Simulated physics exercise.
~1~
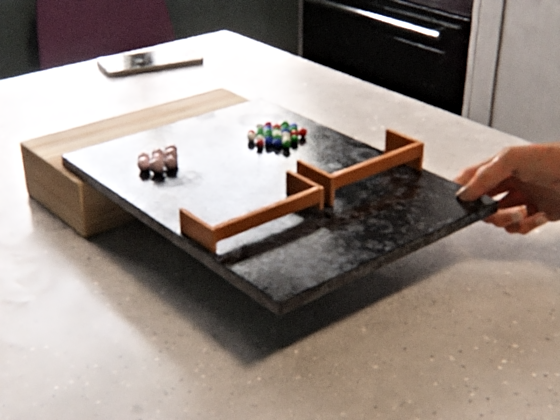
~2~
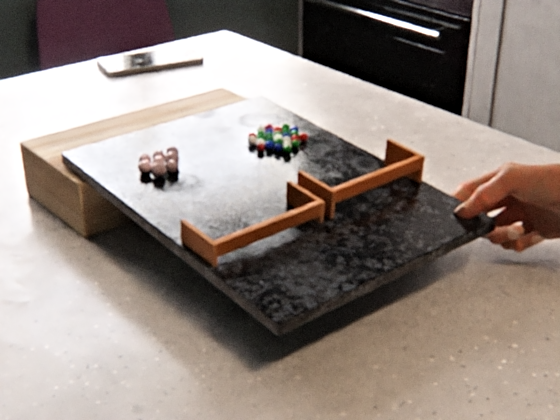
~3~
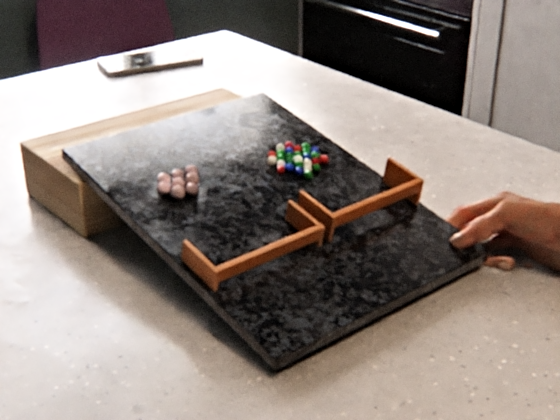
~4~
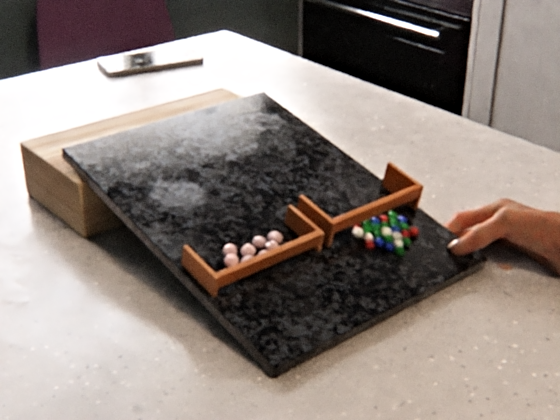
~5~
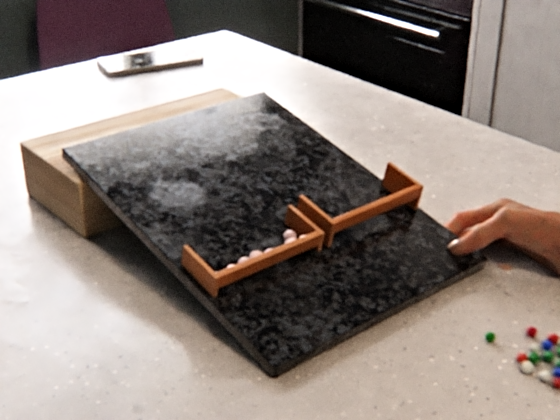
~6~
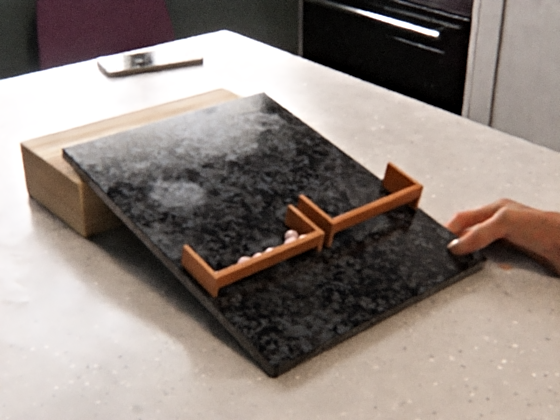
A hand at the right lowers its end of a dark speckled board, whose far end rests on a wooden block on a pale counter. Two clusters of small balls, one pinkish and one multicoloured, sit near the top while the board tilts more steeply. Both groups then start down toward two orange-brown gates. The pink balls gather behind the nearer gate, but the coloured ones slip under the other. They run off the board onto the counter and out of view, leaving the pink balls held and the hand still at the board's lowered edge.
